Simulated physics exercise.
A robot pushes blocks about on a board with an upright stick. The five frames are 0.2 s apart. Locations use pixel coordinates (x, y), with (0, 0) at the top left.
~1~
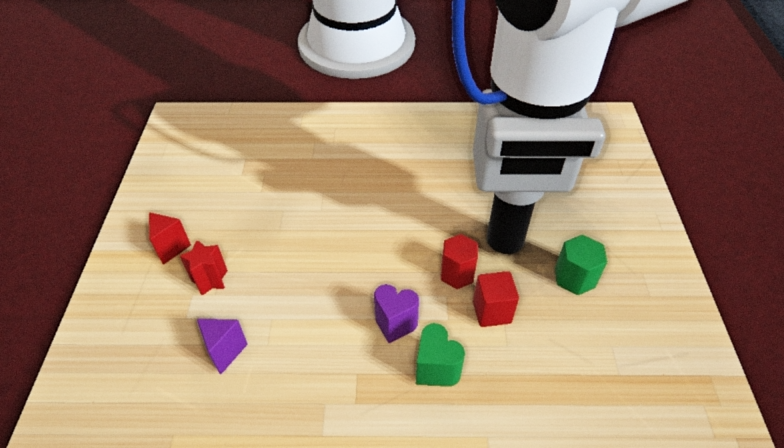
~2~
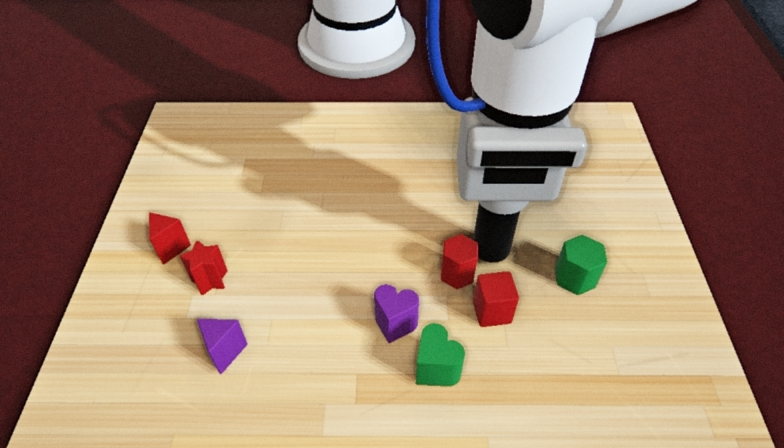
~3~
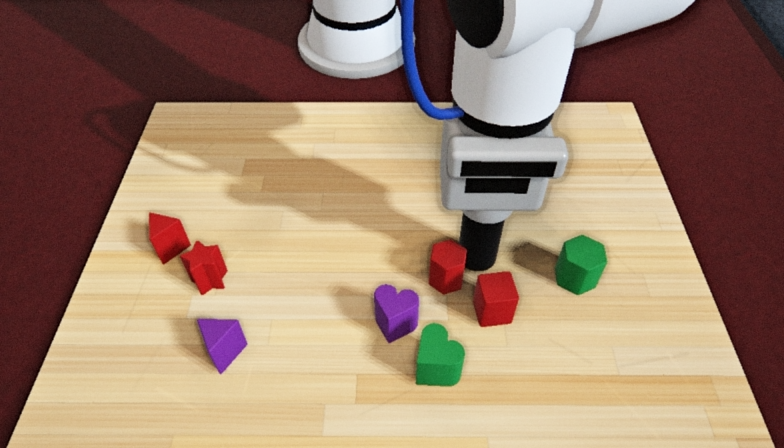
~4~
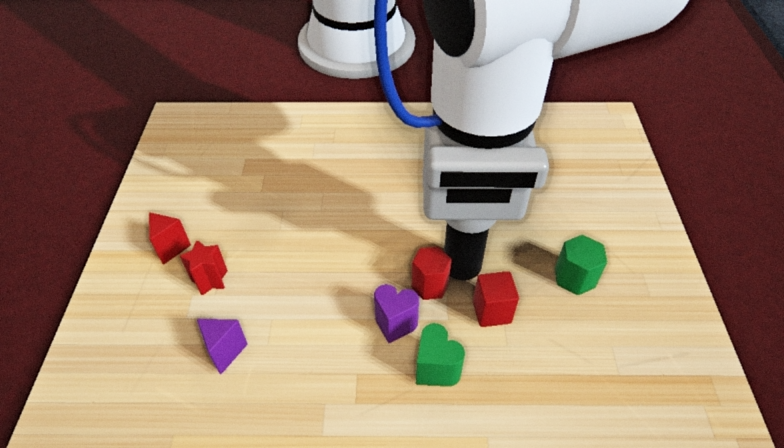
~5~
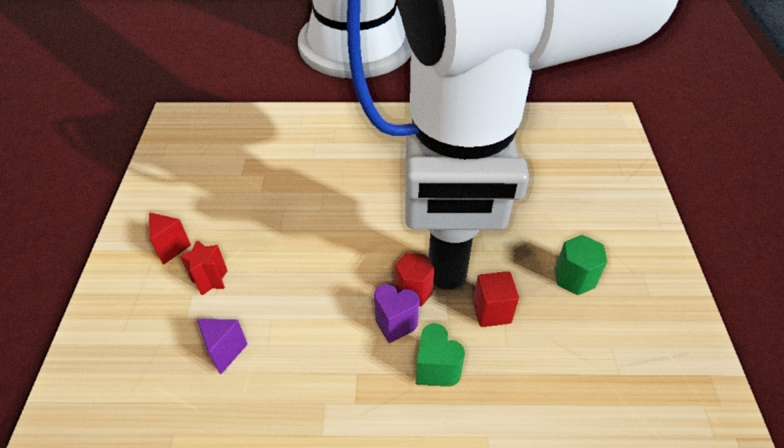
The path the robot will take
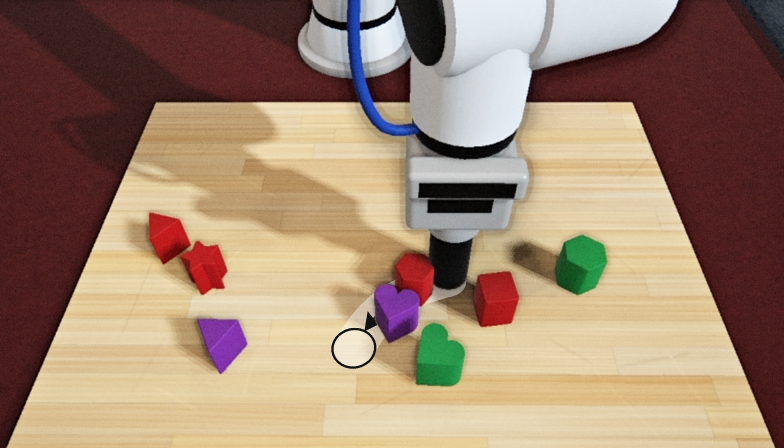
We see a robot arm lower its black stick among coloured blocks on a wooden board, moving left and slightly toward the viewer, then pushing the red six-sided block a short way left, close to the purple heart.
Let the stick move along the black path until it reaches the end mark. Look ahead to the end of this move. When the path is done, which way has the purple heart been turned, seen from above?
From above, the purple heart will be seen to turn anti-clockwise.
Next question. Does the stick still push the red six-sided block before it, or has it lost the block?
Slipped loose.
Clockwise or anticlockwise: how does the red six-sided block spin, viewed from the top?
It spins clockwise.
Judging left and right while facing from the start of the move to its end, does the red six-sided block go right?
Yes, that is how it ends up.
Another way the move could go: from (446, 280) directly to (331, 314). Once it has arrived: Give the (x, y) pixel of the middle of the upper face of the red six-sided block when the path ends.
Located at (290, 306).
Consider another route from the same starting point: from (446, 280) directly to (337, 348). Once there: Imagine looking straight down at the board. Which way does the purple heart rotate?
Spin direction: Counter-clockwise.
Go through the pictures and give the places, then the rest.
In the first frame, stick tip (505, 240); block tops, purple heart (395, 300); red six-sided block (461, 248); red four-sided block (498, 286).
In the second frame, stick (491, 248); blocks unchanged.
In the third frame, stick (477, 256); red six-sided block (449, 254).
In the fourth frame, stick (462, 265); red six-sided block (432, 260).
In the fifth frame, stick (447, 274); purple heart (395, 300); red six-sided block (414, 266); red four-sided block (498, 286).
Path on the board, from (446, 280) through (409, 292) and (377, 315) to (354, 348).
The first path, step by step. One third of the way, stick (409, 286); purple heart (389, 305), turned 35° anticlockwise; red six-sided block (373, 279).
Two thirds of the way, stick (377, 309); purple heart (375, 330), turned 75° anticlockwise; red six-sided block (335, 294), turned 30° clockwise.
At the end, stick (353, 342); purple heart (370, 363), turned 120° anticlockwise; red six-sided block (321, 299), turned 50° clockwise; red four-sided block in place.
